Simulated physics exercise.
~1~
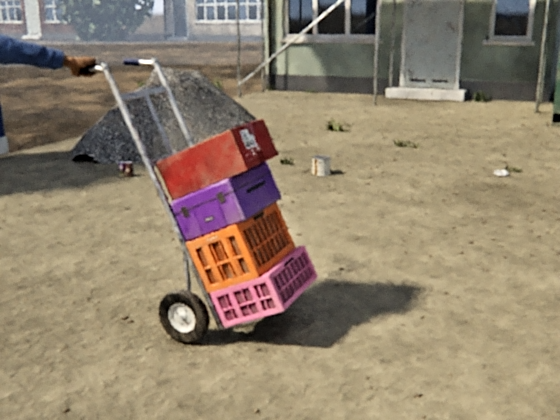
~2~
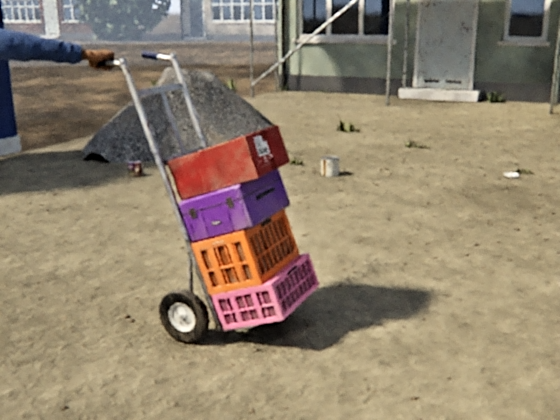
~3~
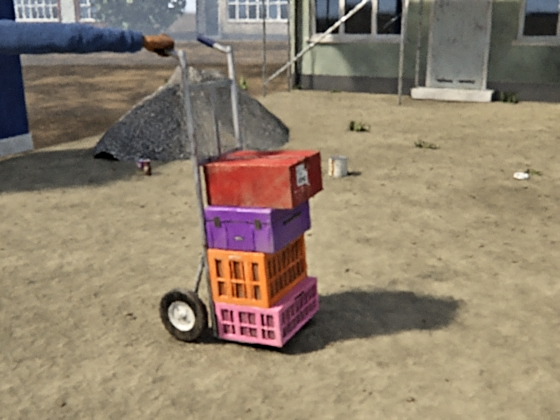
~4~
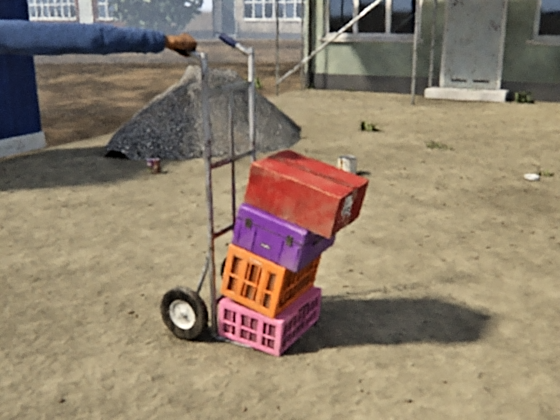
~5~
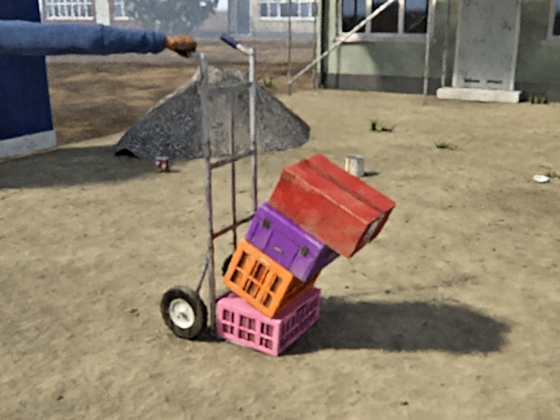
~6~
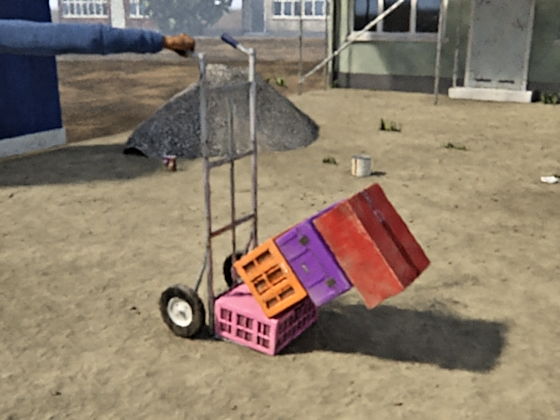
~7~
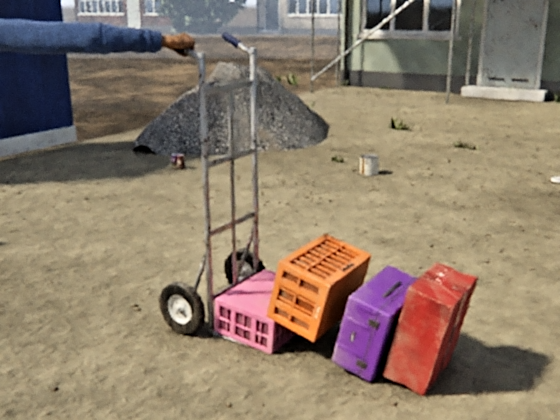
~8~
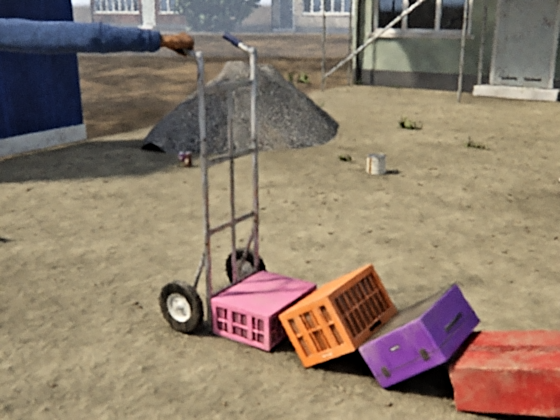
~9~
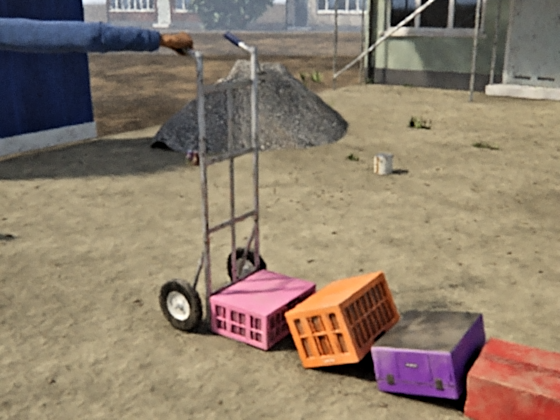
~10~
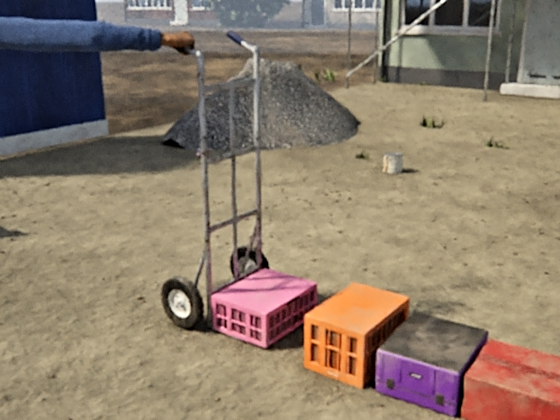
A hand tips a loaded hand truck upright, and all but the pink crate tumble off rightward.
